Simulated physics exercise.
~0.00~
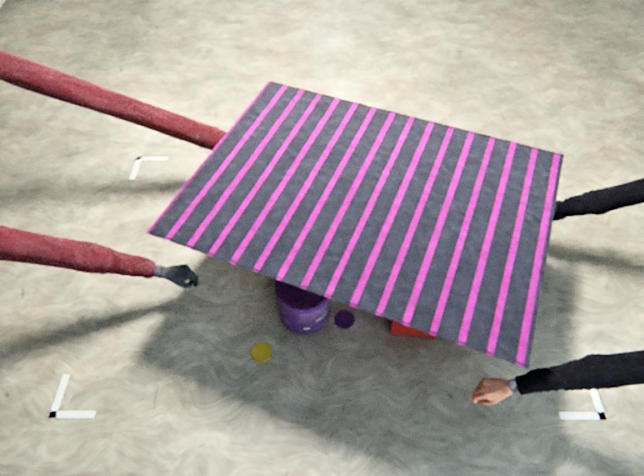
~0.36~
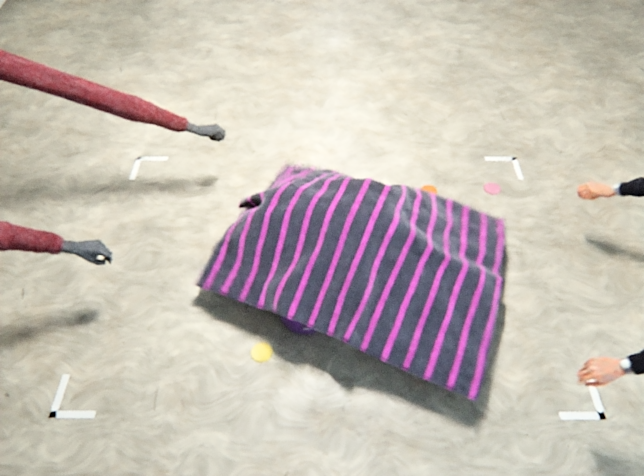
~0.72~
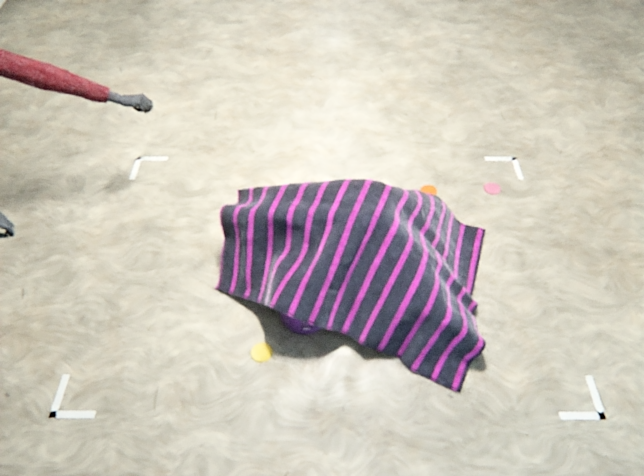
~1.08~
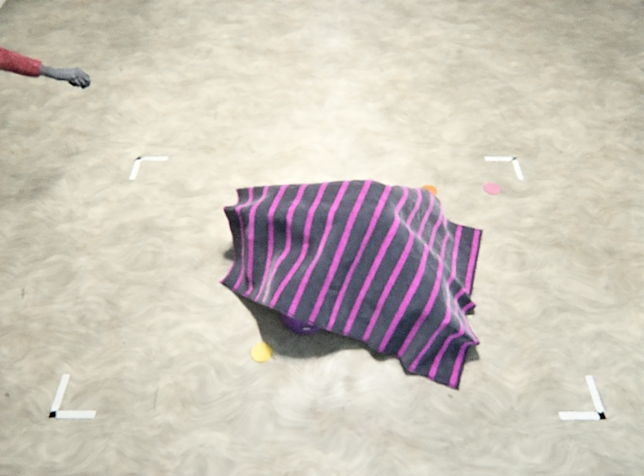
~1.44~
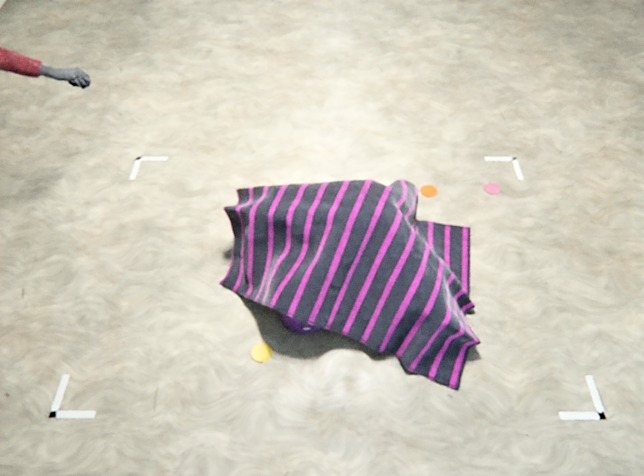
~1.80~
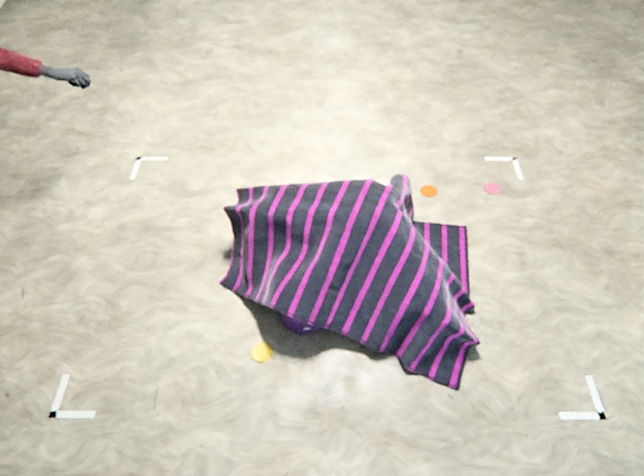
A dark grey blanket with bright pink stripes is held stretched out above a pale, swirled floor with white corner marks, seen from above at an angle. Two red-sleeved arms with grey hands hold it on the left, and two black-sleeved arms are on the right, with a purple bucket, a purple disc, something red and a yellow disc below. The hands let go and the blanket drops, draping over the objects as the arms draw back. Its upper right part then slips down around a narrow upright bump. It settles in folds, hiding the purple disc, while the yellow, orange and pink discs stay uncovered.
